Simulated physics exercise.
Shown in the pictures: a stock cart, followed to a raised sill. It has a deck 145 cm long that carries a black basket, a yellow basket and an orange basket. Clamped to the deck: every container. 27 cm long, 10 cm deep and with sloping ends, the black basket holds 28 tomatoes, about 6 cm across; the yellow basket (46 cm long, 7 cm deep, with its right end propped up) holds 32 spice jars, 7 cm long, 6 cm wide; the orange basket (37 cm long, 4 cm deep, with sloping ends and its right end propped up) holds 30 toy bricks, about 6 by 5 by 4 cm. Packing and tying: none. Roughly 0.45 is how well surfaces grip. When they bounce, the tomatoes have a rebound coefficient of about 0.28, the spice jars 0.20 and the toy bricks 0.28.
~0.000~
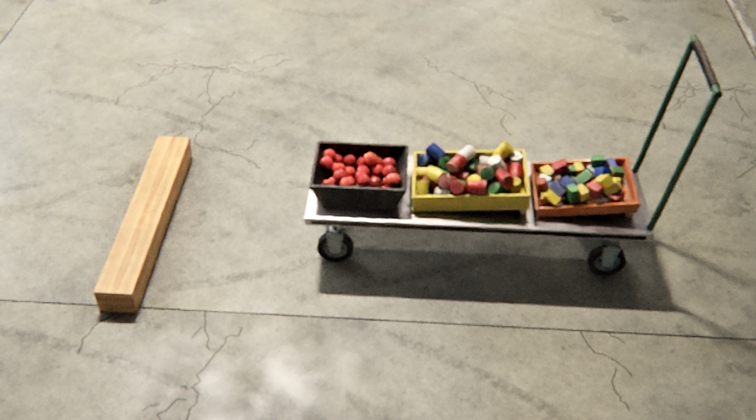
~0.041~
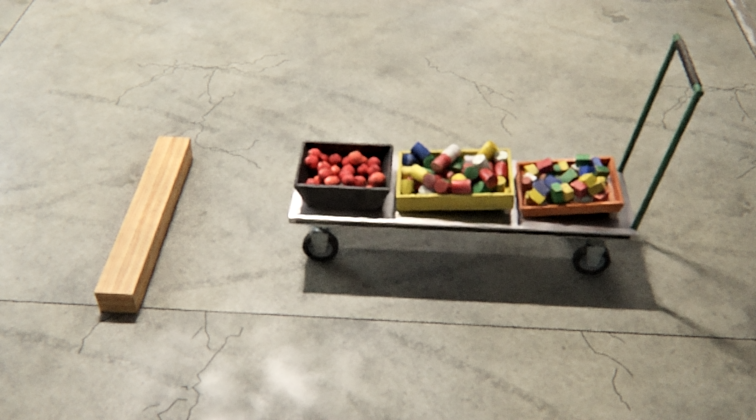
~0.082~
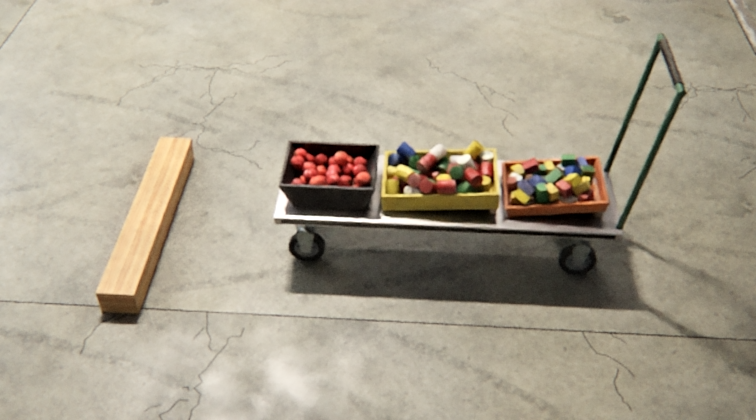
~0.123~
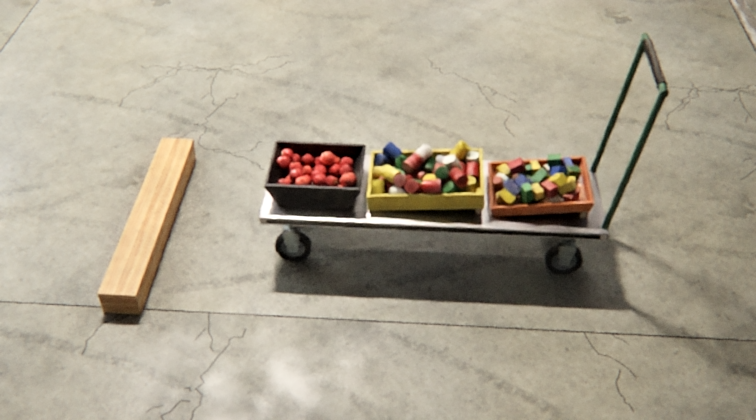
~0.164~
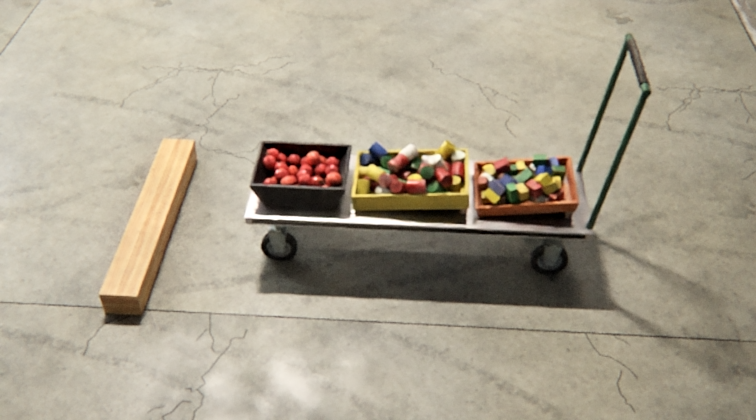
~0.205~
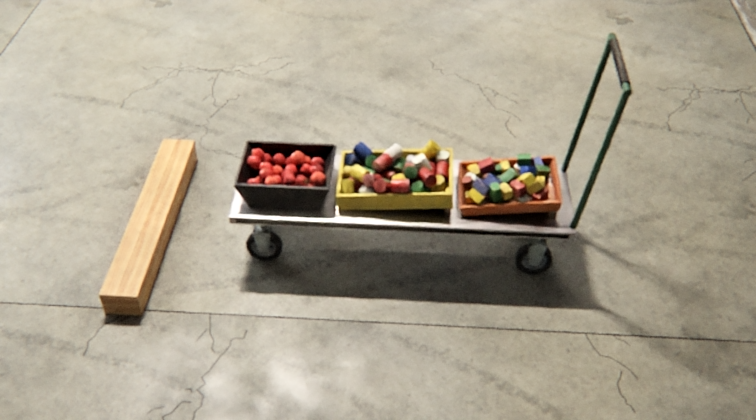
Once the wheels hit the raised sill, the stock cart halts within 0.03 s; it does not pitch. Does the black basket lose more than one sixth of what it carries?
No.
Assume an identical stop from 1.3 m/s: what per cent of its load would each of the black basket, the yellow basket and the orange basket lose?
Then the black basket sheds 0 per cent of its load, the yellow basket 10 per cent, and the orange basket 10 per cent.
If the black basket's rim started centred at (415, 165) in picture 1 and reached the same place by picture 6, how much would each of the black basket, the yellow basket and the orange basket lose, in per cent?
In that case you'd see black basket at 20, yellow basket at 20 and orange basket at 50 percent.
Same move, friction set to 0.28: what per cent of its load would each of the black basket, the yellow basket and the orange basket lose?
You'd see black basket shed 0 percent, yellow basket shed 10 percent, and orange basket shed 20 percent.
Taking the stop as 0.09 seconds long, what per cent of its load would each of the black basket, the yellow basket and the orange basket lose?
You'd end up with black basket at 0 %, yellow basket at 10 % and orange basket at 20 %.
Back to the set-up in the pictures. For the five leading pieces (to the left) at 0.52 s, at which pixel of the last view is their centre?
Centre: About (166, 158) px.
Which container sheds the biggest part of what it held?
It's the orange basket.
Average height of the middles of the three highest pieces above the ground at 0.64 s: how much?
Height, averaged: Around 46 cm.
After 0.42 s, contact.
After 0.52 s, the black basket has all 28, the yellow basket has all 32 and the orange basket has all 30.
After 0.64 s, the black basket has all 28, the yellow basket is down by 3 of 32 and the orange basket is down by 5 of 30.
After 0.87 s, the black basket is down by 1 of 28, the yellow basket is down by 3 of 32 and the orange basket is down by 6 of 30.
Outcome (at 1.38 s), the black basket is down by 1 of 28, the yellow basket is down by 3 of 32 and the orange basket is down by 6 of 30. Asked share, 1 of 28, 4 per cent.
